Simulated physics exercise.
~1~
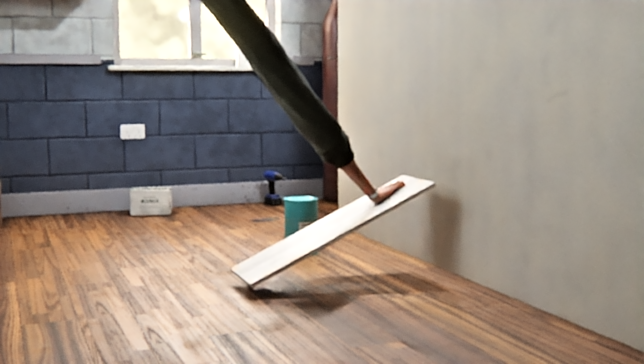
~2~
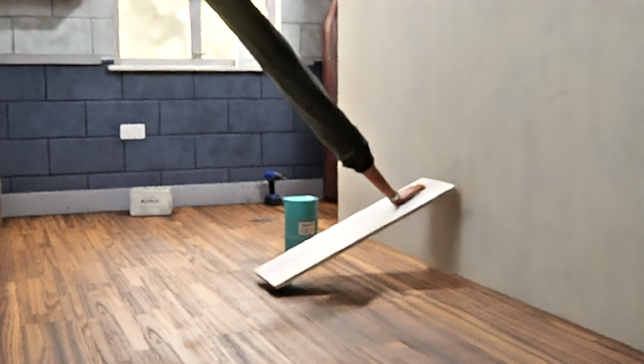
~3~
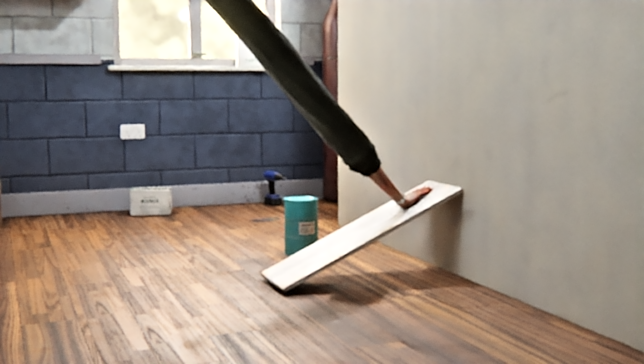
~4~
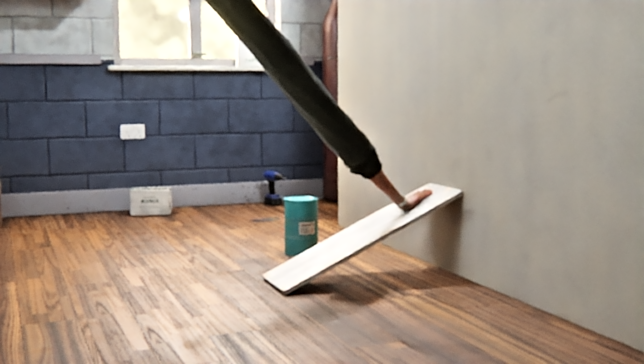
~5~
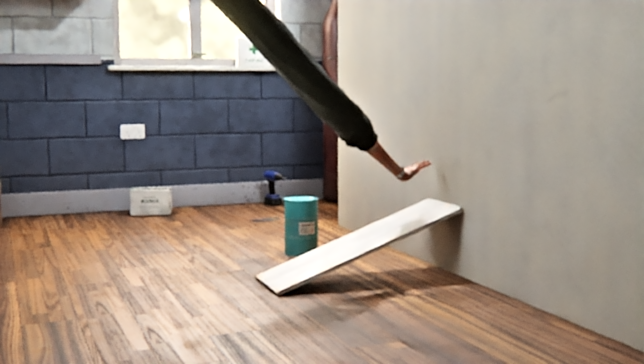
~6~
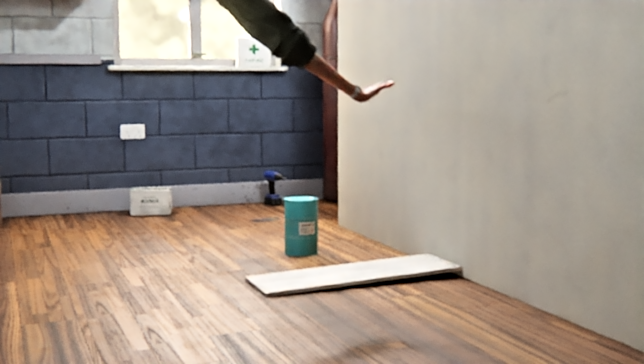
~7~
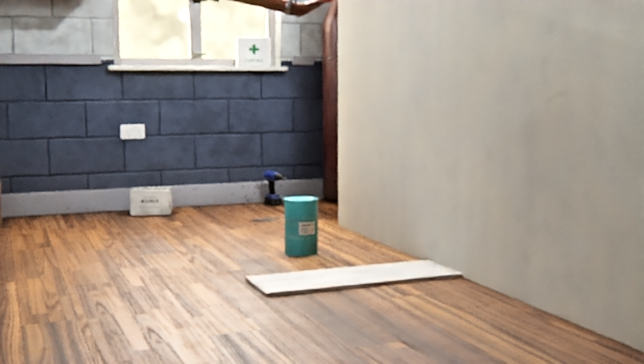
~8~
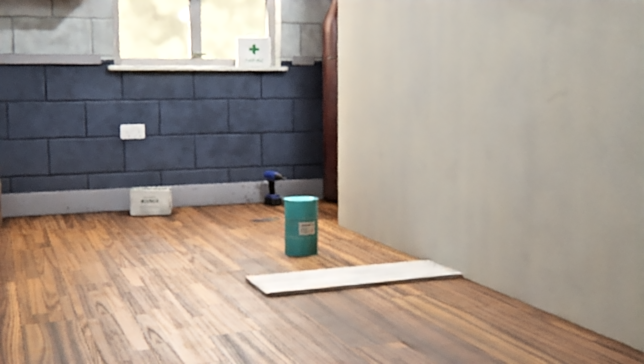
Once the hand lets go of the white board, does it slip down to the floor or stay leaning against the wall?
It slips down. The board's upper end slides down the wall and the board ends up lying flat on the floor.
At first, a hand reaching down from above holds a long white board at a slant over a wooden floor, in front of a bare wall. The hand carries the board to the right until its upper end meets the wall and its lower end rests on the floor near a turquoise canister. After holding it there briefly, the hand lets go and draws back. The board does not stay propped, and its upper end slides down the wall. It ends up lying flat on the floor as the arm leaves upward, while the canister still stands in its place.
